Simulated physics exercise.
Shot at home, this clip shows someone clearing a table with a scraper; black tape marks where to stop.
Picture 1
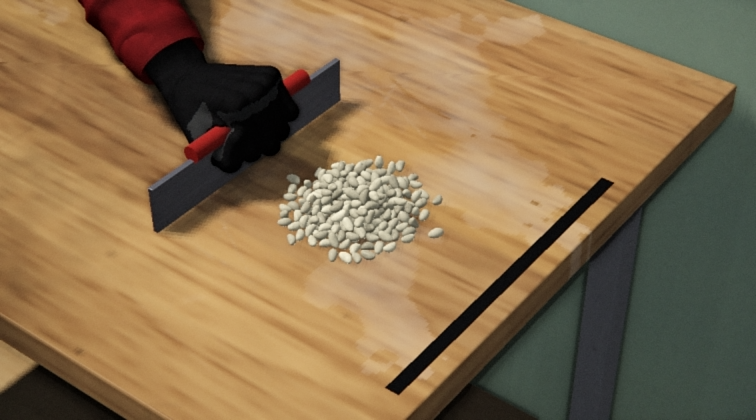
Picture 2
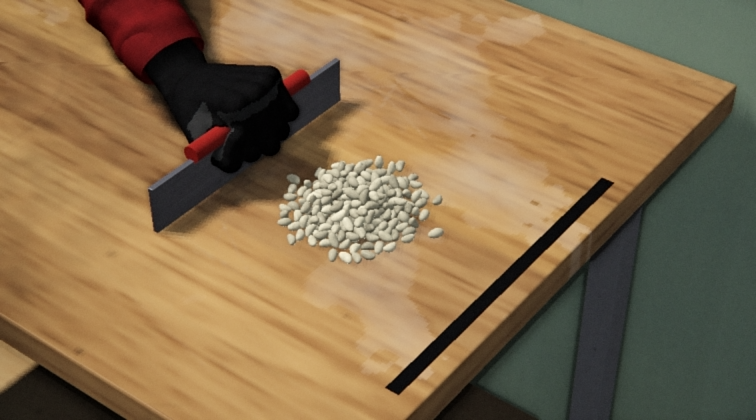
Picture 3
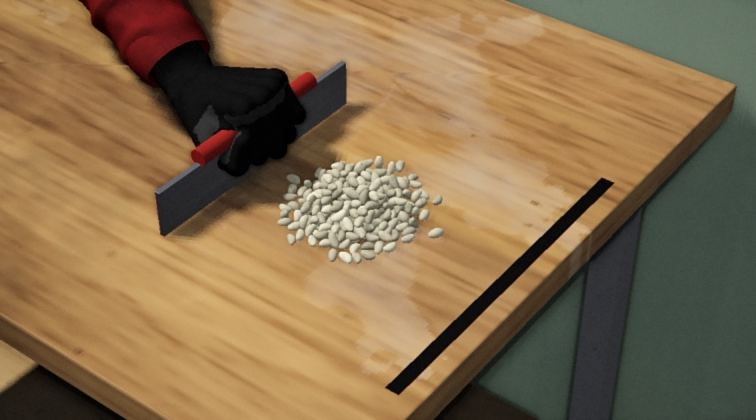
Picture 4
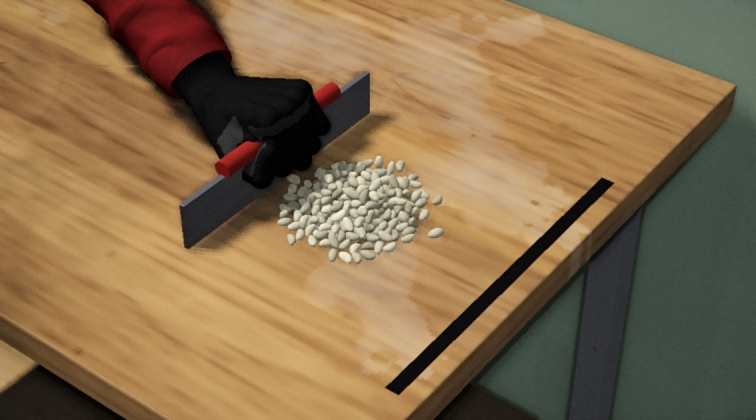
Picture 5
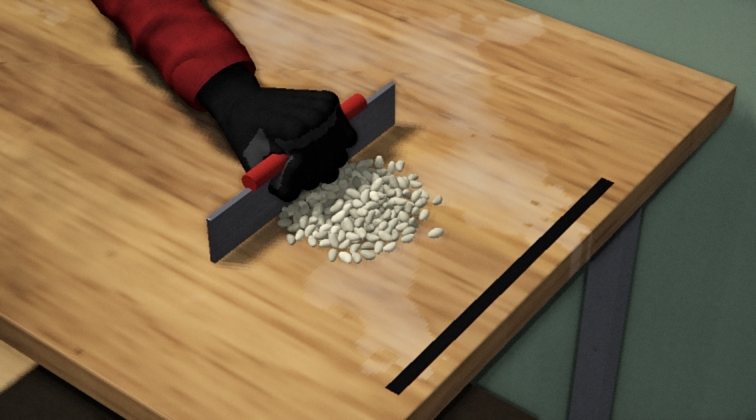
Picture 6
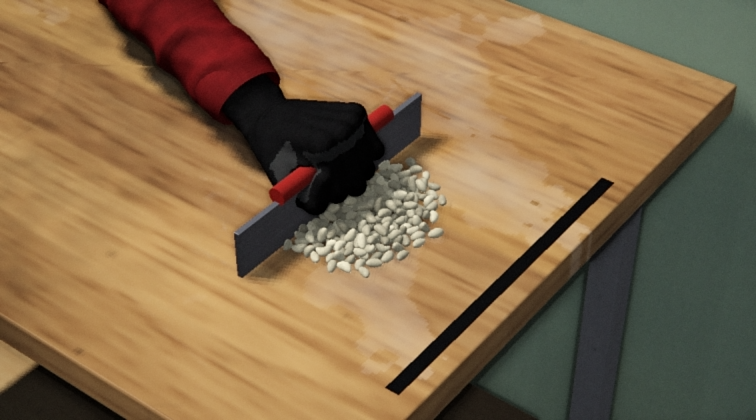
A light wooden tabletop is seen from above at an angle, its right edge set against a plain green wall, and the camera stays still. A black-gloved hand in a red sleeve grips a grey scraper with a red handle at upper left, beside a heap of white beans, with a black tape strip near the right edge. After resting briefly, the hand slides the scraper rightward and slightly down, pushing beans along.
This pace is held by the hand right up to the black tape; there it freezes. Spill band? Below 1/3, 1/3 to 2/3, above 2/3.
I predict a drop of above two thirds.
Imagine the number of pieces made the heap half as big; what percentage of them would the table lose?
Roughly 80 percent.
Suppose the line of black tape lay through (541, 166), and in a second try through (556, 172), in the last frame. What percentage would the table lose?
The shares are 10 and 30 percent, in that order.
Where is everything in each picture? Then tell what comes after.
In the first frame, scraper at (168, 199), at rest; black tape at (598, 190), about two fingers from the edge; edge at (529, 295); the heap at (355, 208), white beans.
In the second frame, scraper at (168, 199), at rest.
In the third frame, scraper at (174, 202); the heap at (355, 208).
In the fourth frame, scraper at (199, 215).
In the fifth frame, scraper at (225, 229); the heap at (355, 208), a small part pushed along.
In the sixth frame, scraper at (253, 243); black tape at (598, 190); edge at (529, 295); the heap at (370, 217), nearly all pushed along.
Soon after the last picture, scraper still moving, near (424, 200); heap all on the table, its front near (500, 287).
A little later, scraper stopped at the black tape; heap about two thirds over the edge.
Later still, scraper stopped at the black tape; heap most over the edge.
At rest, scraper stopped at the black tape; heap most over the edge.
